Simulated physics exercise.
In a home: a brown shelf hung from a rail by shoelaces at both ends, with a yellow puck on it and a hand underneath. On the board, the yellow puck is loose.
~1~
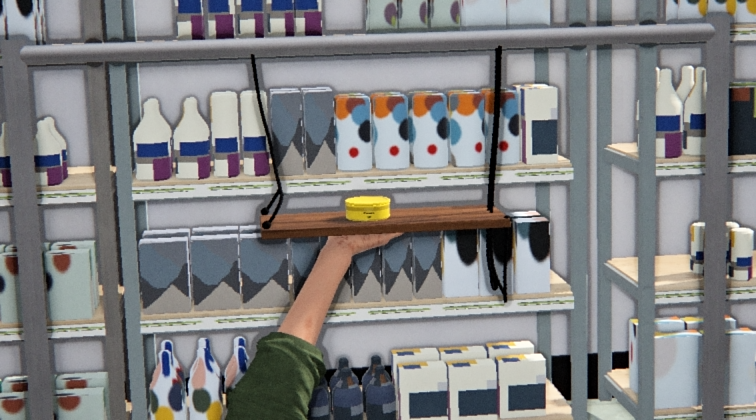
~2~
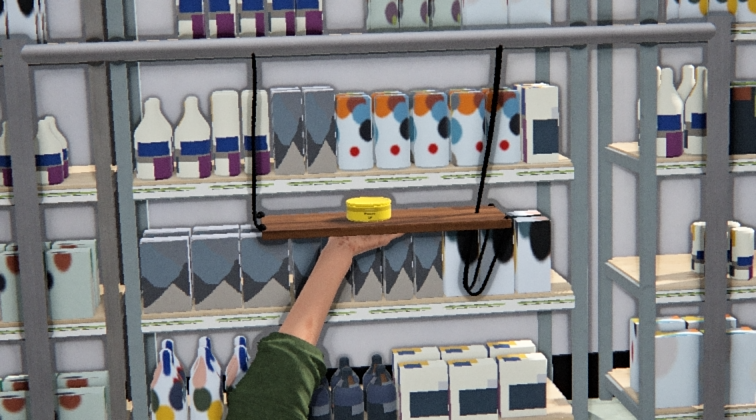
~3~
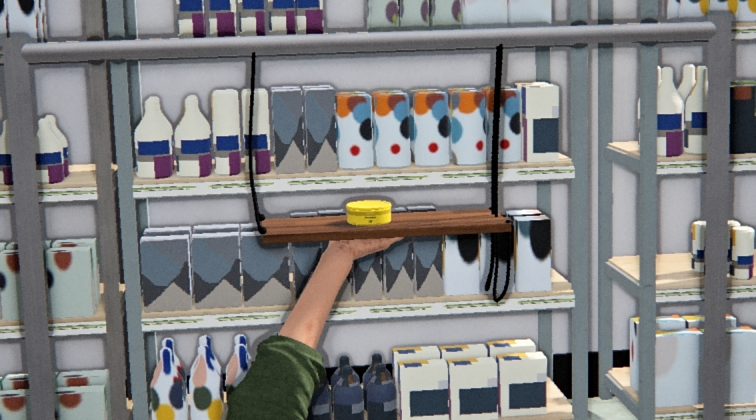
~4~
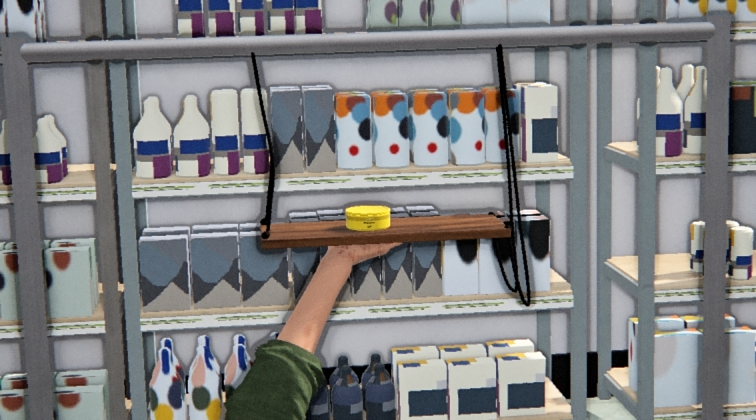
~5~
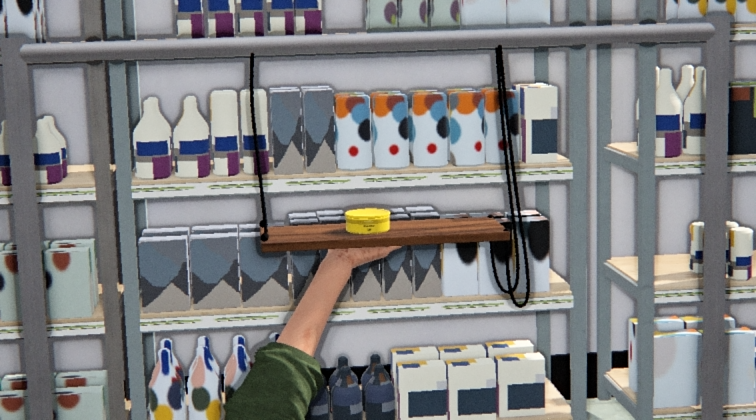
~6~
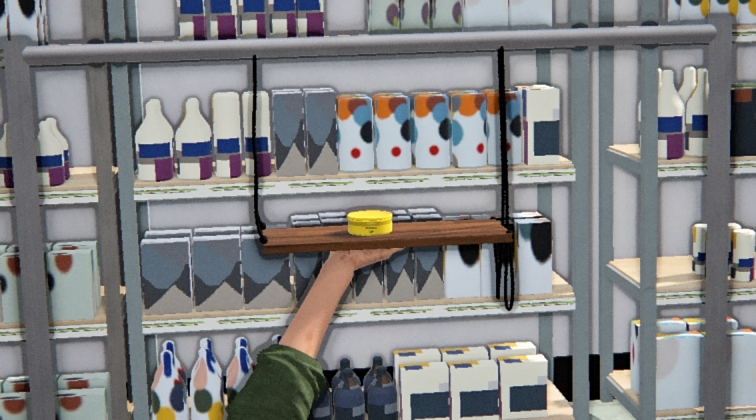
Brown shelf with a yellow puck on it sinking slightly on a hand beneath, black shoelaces swaying at both ends.
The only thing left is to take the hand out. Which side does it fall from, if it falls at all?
It's likely to fall away rightward, if you ask me.
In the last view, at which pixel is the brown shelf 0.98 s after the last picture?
Position at that time: (393, 304).
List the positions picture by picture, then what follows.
In the first picture, yellow puck (368, 209); brown shelf (387, 229).
In the second picture, yellow puck (369, 209).
In the third picture, yellow puck (369, 213).
In the fourth picture, yellow puck (368, 218); brown shelf (387, 239).
In the fifth picture, yellow puck (368, 221).
In the sixth picture, yellow puck (370, 223); brown shelf (389, 244); left shoelaces almost straight; right shoelaces slack, hanging in a loop.
Then, 0.42 s later than the last view, board tipped 23° down to the right; puck sliding near (465, 313).
Then, 0.98 s later than the last view, board tipped 40° down to the right; puck on the floor.
Then, 1.50 s later than the last view, board tipped 43° down to the right; puck on the floor.
Finally, board tipped 42° down to the right; puck on the floor. The yellow puck tumbles from the right end.
